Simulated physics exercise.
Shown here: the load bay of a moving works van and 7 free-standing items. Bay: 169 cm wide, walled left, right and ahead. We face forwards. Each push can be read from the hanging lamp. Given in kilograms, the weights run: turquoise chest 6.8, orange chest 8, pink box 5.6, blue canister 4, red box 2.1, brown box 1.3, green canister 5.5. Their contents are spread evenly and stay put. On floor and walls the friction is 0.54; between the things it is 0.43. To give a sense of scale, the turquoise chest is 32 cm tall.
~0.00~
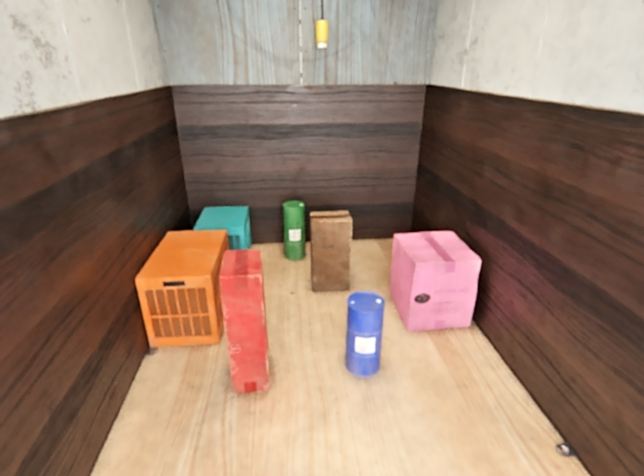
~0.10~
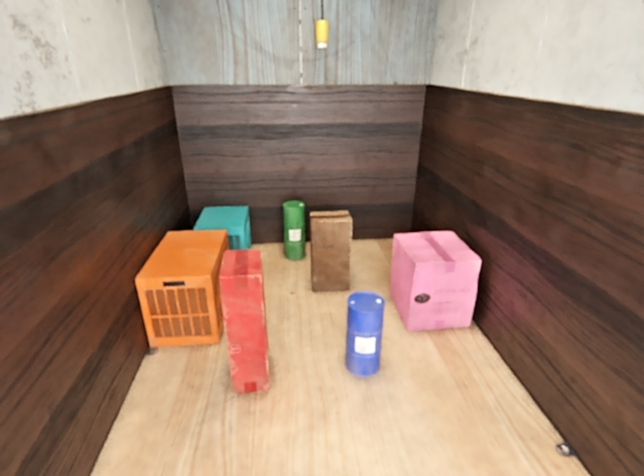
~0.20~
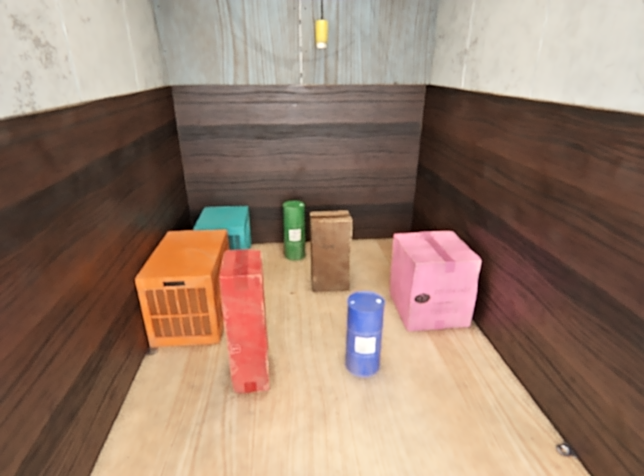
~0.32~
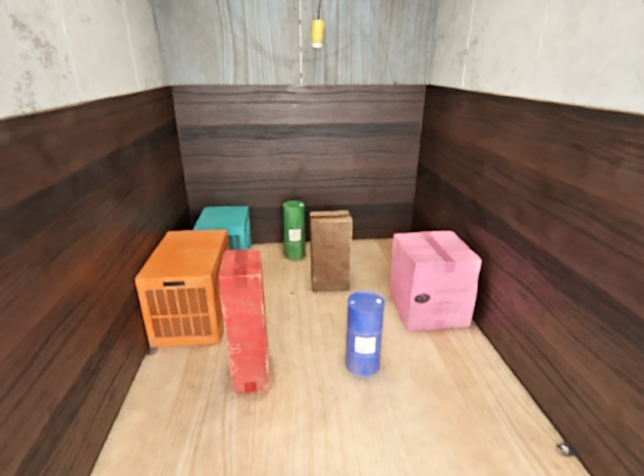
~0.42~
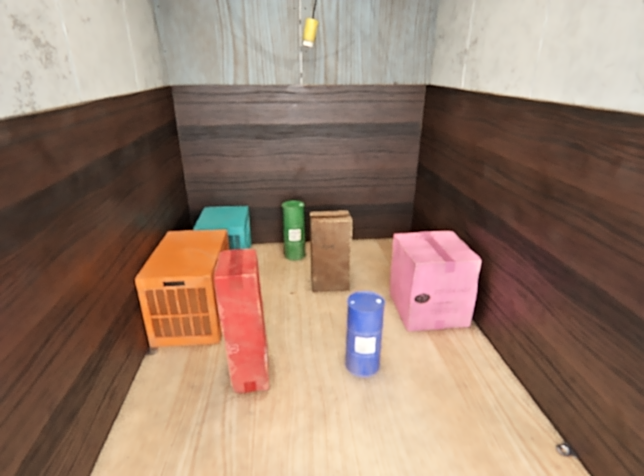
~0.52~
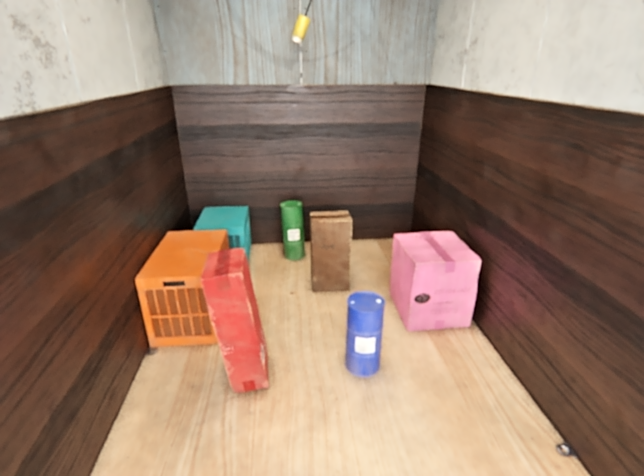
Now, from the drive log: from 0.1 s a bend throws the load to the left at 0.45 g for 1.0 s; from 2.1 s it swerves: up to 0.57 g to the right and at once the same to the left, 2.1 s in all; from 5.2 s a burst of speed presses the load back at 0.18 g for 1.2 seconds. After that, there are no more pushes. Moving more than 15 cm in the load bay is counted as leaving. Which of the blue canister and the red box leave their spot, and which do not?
The blue canister does not leave, the red box leaves.
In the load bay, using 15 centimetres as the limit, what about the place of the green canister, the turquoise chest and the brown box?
Here is how it goes: The green canister moves off; next, the turquoise chest remains near its start; last, the brown box remains near its start.
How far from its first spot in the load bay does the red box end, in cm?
It ends about 26 centimetres from where it started.
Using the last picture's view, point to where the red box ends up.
Roughly at pixel (213, 369).
After 0.92 s, load feels 0.32 g left; red box 55° off upright near (190, 341); green canister 41° off upright.
After 3.52 s, load feels 0.40 g left; red box on its side near (213, 369); green canister on its side; turquoise chest moved 6 cm.
After 6.42 s, steady run; red box on its side near (213, 369); green canister on its side; turquoise chest moved 7 cm.
In the end (9.0 s), toppled in the load bay, red box and green canister; the other 5 under 15 cm from the start. In the last view, blue canister near (364, 334), red box near (213, 369).
